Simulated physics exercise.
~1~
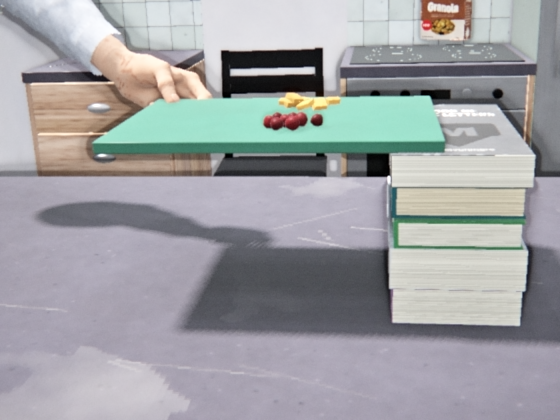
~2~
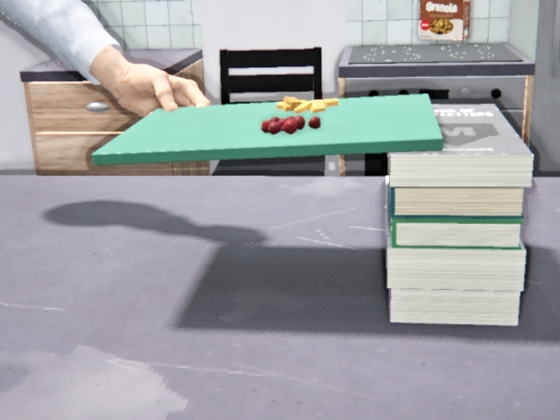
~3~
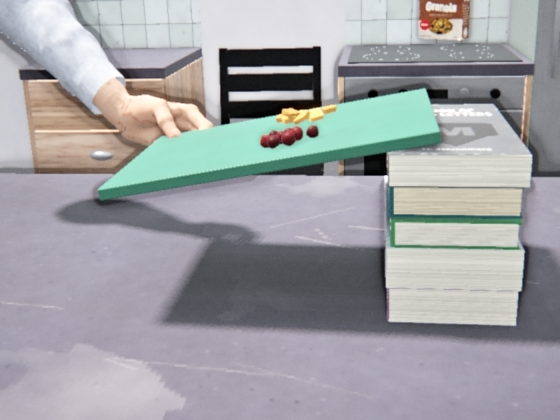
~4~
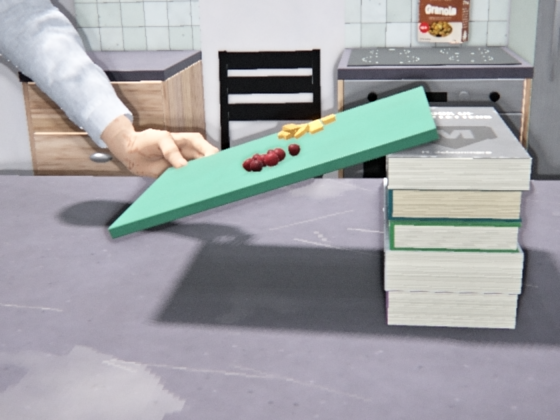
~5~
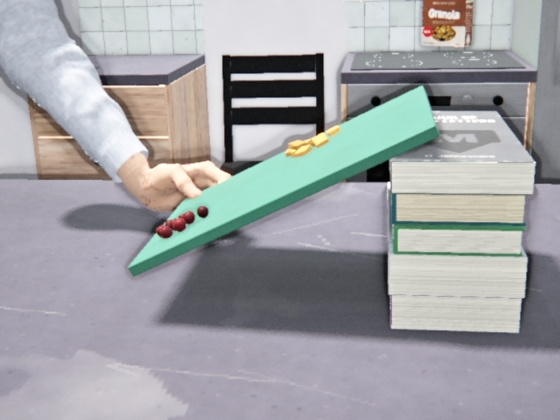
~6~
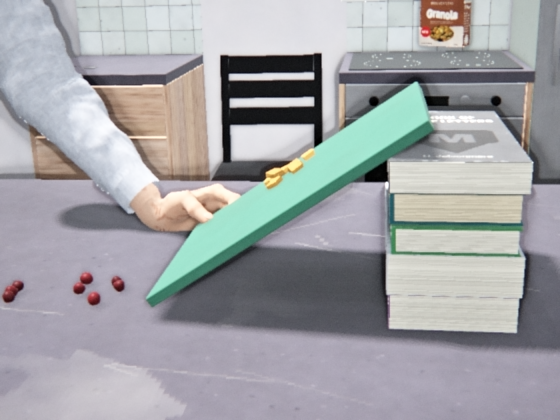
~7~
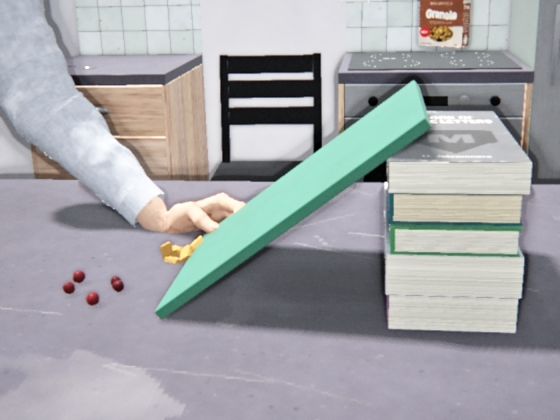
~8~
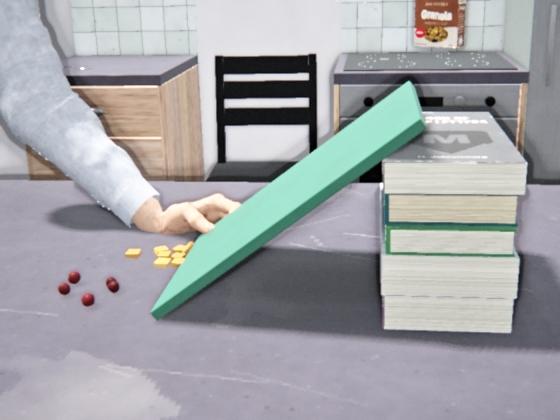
A green board, held level by a hand on the left and resting on a stack of books at the right, carries dark red balls in front and small yellow pieces behind. The view is from across a grey table in a kitchen, with a black chair and wooden drawers beyond. The hand lowers its end, and the board tilts steadily. The red balls slide down first and roll off to the left onto the table. The yellow pieces follow as the slope steepens. The yellow pieces end near the foot of the ramp, with the red balls lying farther away.
